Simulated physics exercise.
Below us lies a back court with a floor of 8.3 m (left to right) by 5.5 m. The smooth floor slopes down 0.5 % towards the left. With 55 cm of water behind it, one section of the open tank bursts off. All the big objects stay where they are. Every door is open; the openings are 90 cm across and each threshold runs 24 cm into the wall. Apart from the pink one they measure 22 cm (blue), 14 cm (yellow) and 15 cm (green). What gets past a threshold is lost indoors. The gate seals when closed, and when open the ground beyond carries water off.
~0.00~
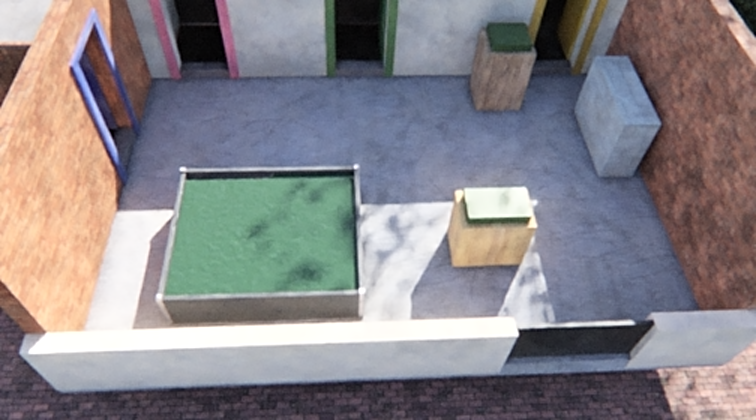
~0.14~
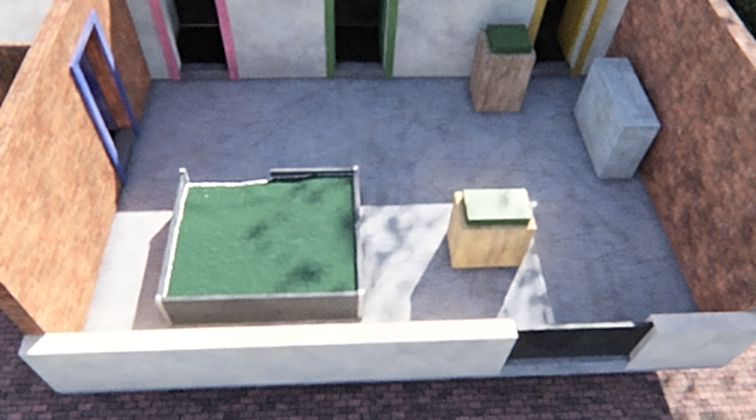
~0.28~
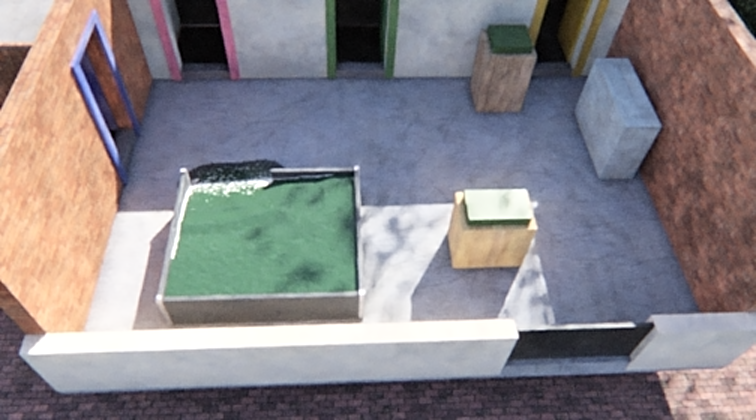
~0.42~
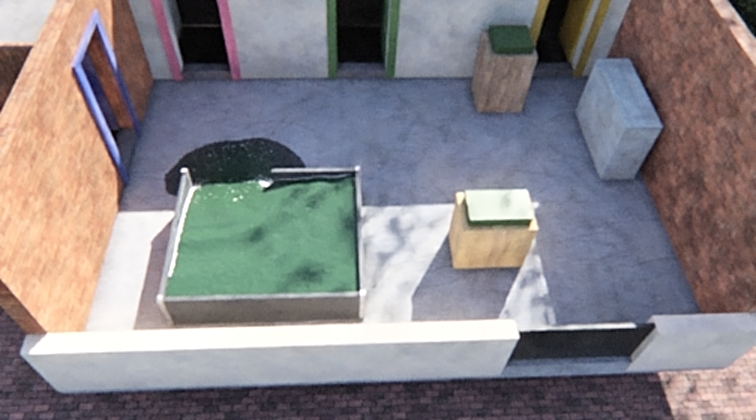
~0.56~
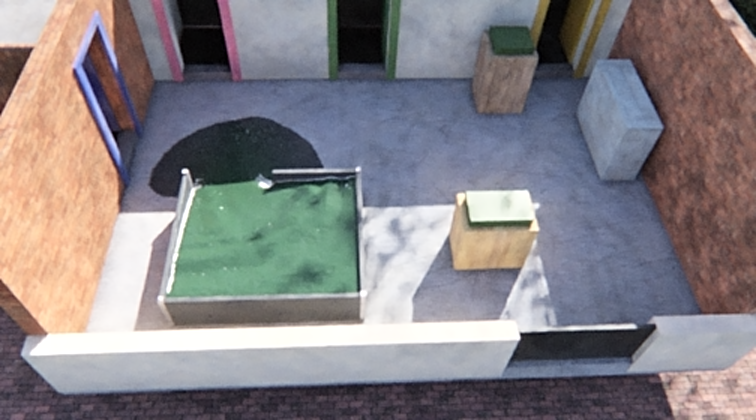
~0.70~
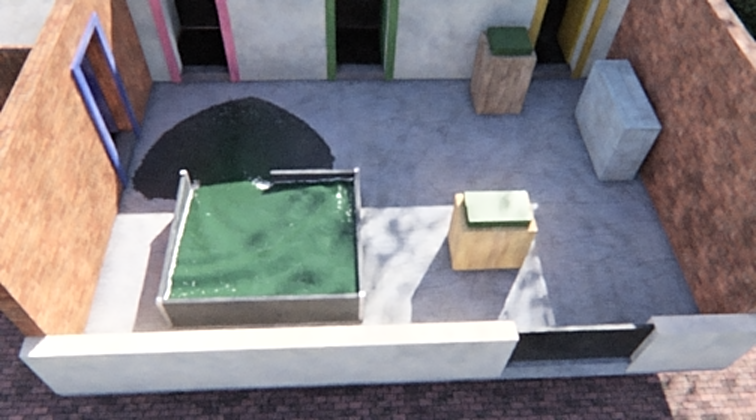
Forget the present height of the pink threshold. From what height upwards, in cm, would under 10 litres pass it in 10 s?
Close to 28 cm is just enough.
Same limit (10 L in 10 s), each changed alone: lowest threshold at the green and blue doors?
About 8.5 cm at green and 15 cm at blue.
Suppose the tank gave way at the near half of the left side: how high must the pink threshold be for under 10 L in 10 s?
Some 17 cm.
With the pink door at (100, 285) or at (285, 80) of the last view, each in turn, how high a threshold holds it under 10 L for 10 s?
About 7.5 and 21 cm.
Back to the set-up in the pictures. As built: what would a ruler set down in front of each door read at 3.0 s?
Depths in cm: Blue 11, yellow 0, green 11, pink 28.
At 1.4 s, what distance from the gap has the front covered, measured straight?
Roughly 3.2 m.
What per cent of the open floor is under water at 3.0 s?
About 30 per cent.
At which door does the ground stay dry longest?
Last comes the yellow one.
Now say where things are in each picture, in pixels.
The first picture shows still water, 55 cm deep, in the open tank at (267, 230); the pink door at (195, 31) is dry.
In the second picture, water pours out on the far side and has run 0.3 m, to a hidden place; about 10 cm deep outside, 55 cm at the back.
In the third picture, the gap is on the far side, the front 0.8 m out at (259, 163); the back of the open tank holds 55 cm.
In the fourth picture, the gap is on the far side, the front 1.2 m out at (247, 142); the back of the open tank holds 55 cm.
In the fifth picture, the gap is on the far side, the front 1.8 m out at (247, 121); the back of the open tank holds 55 cm.
In the sixth picture, the gap is on the far side, the front 2.3 m out at (234, 103); the back of the open tank holds 55 cm; the pink door at (196, 34), 3.0 m from the gap, is still 0.8 m from the nearest water.
After 1.4 s water covers 20 % of the floor, deepest (34 cm) near (217, 198); 25 cm at the pink door, 3 litres in over its 15 cm threshold.
After 3.0 s water covers 30 % of the floor, deepest (28 cm) near (232, 90); 28 cm at the pink door, 99 litres in over its 15 cm threshold.
After 10.0 s water covers 95 % of the floor, deepest (12 cm) near (80, 353); 10 cm at the pink door, 156 litres in over its 15 cm threshold.
At the pink door as built, the water arrived by 1.0 s and peaked near 32 cm at 2.6 s.
With a threshold of 25 cm, 23 litres would have come in within the 10 s; with 34 cm, 2 litres. So under 10 litres takes about 28 cm.
